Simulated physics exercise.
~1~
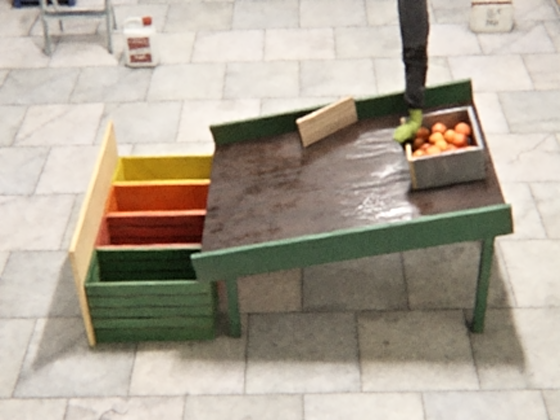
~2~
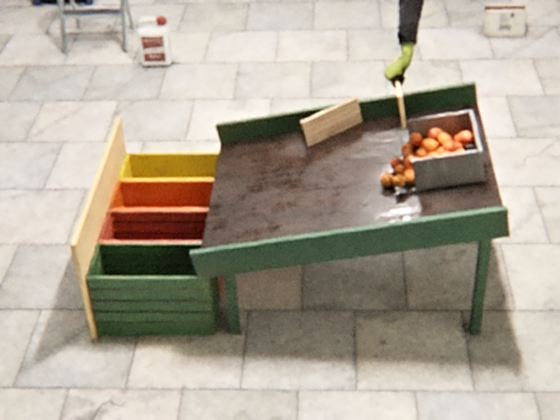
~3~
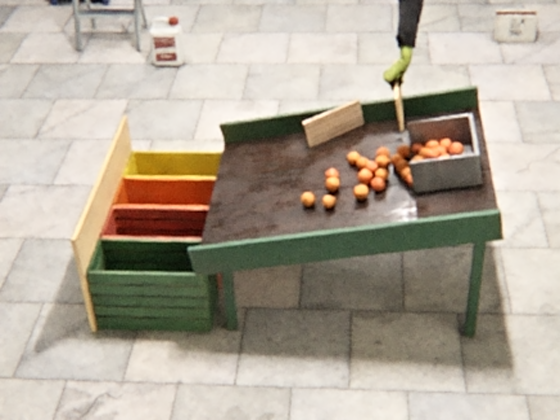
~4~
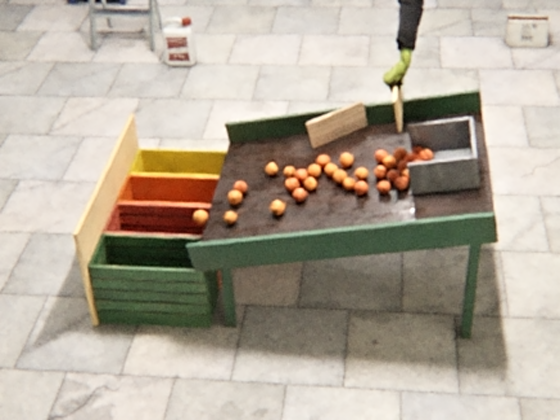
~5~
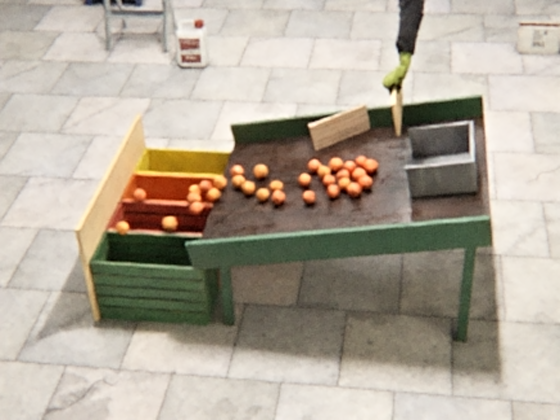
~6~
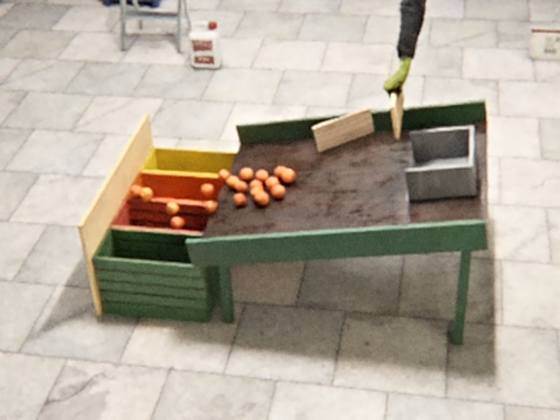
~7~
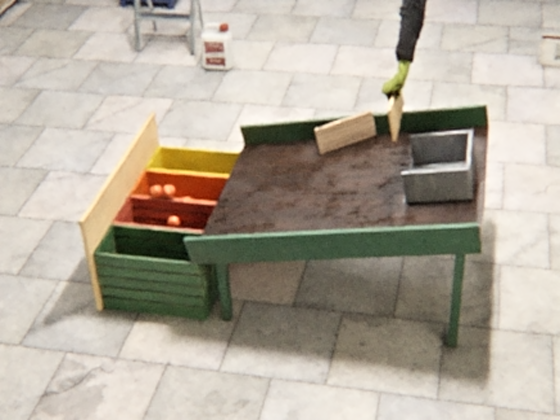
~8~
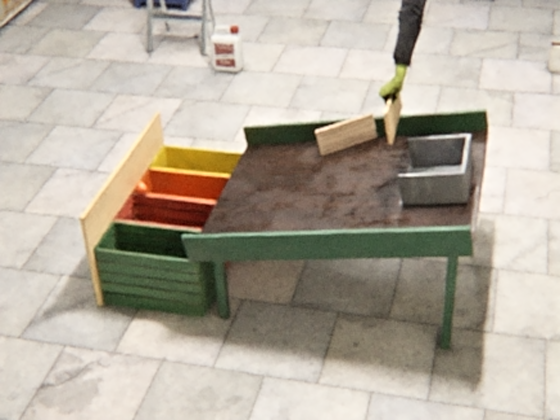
On a pale stone-tiled floor seen from above, a dark-topped table with green edges slopes gently down to the left, a slanted wooden board fixed near its far edge. A grey open-sided box of orange balls sits at its right end, and green, red, orange and yellow bins stand by its left end. A green-gloved hand lifts a wooden gate from the box and holds it upright. The balls spill out, spread leftward across the table and drop off the low end, mostly into the red and orange bins. Finally, the table and grey box are empty.
